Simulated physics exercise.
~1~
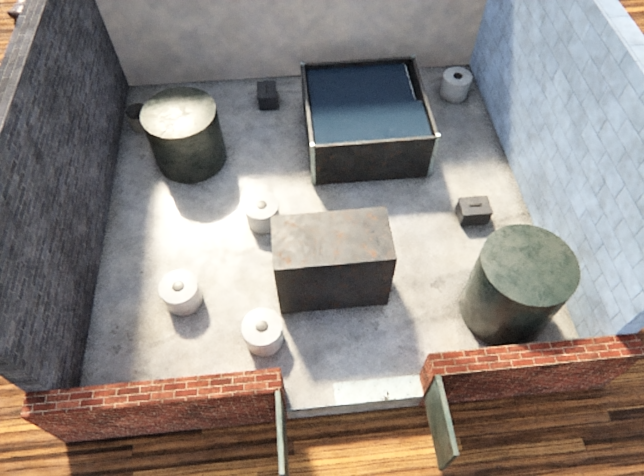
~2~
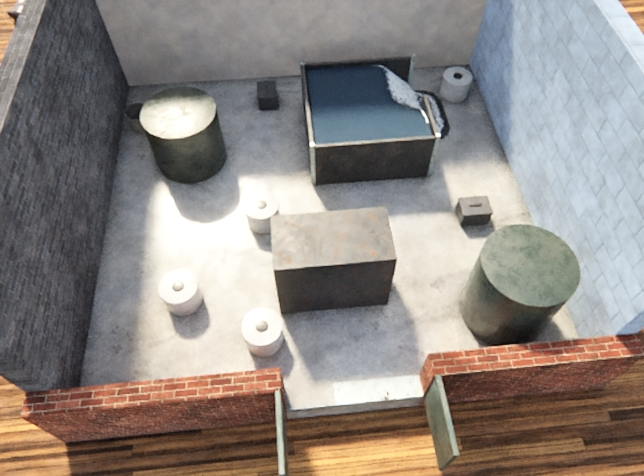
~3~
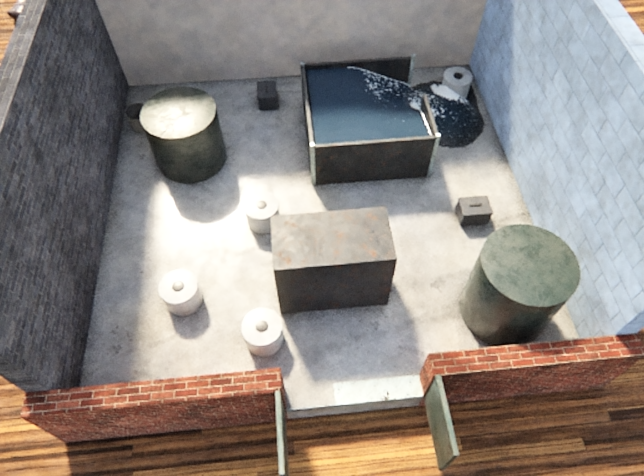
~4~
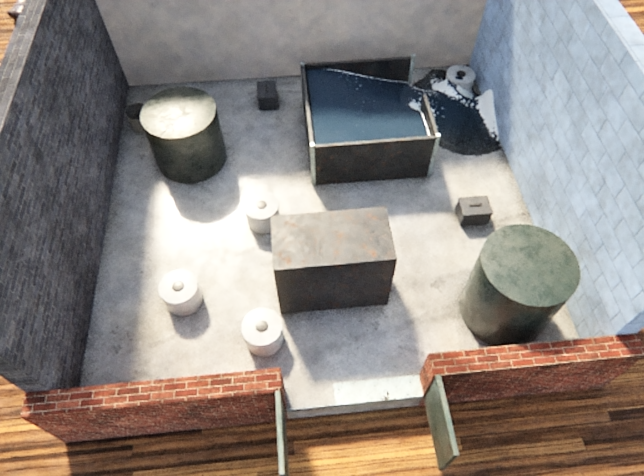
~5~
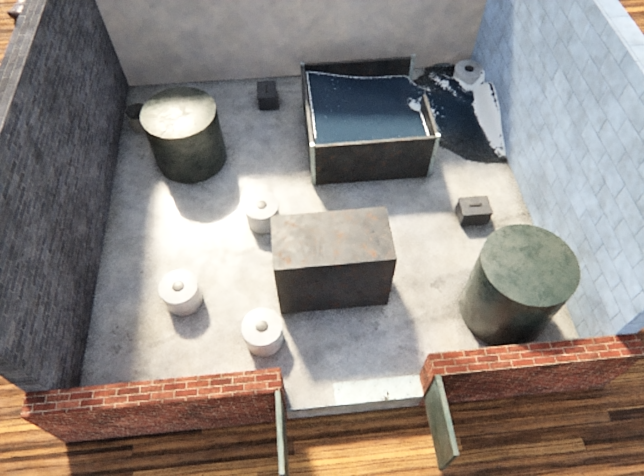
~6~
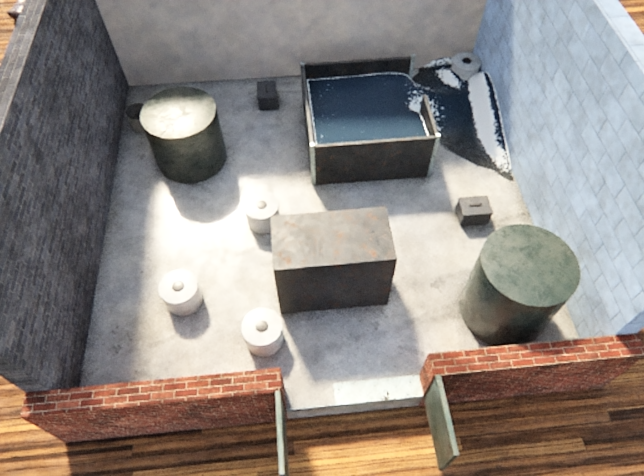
In a walled yard, water pours from an open tank and nudges a white tub.
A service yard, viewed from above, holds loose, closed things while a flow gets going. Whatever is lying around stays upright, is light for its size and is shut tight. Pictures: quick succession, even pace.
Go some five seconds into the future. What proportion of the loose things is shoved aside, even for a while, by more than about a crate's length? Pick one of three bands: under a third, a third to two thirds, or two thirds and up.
A third to two thirds.
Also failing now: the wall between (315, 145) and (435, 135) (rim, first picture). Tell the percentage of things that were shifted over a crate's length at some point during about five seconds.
Roughly 40 %.
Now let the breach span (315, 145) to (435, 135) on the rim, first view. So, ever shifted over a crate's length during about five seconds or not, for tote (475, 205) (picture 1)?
Lab note - this item: Full stretch covered.
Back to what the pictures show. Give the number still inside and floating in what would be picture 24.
In total, 0.
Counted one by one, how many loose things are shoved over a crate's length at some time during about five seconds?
So the number is 3.
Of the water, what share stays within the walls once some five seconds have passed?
About 98 percent.
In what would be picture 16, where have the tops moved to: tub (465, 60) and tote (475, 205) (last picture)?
Close to (340, 72) and (466, 246).
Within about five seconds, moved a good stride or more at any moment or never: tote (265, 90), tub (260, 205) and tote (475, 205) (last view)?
Here's how it goes one after another: Traveled a good way, remained close and traveled a good way.
A moment on, 0 of 8 are well off their spots; 1 afloat.
Next, 2 of 8 are well off their spots; 0 afloat.
Later, 3 of 8 are well off their spots; 0 afloat.
In the end, 3 of 8 are well off their spots, and 3 have been at some point; 2 afloat.
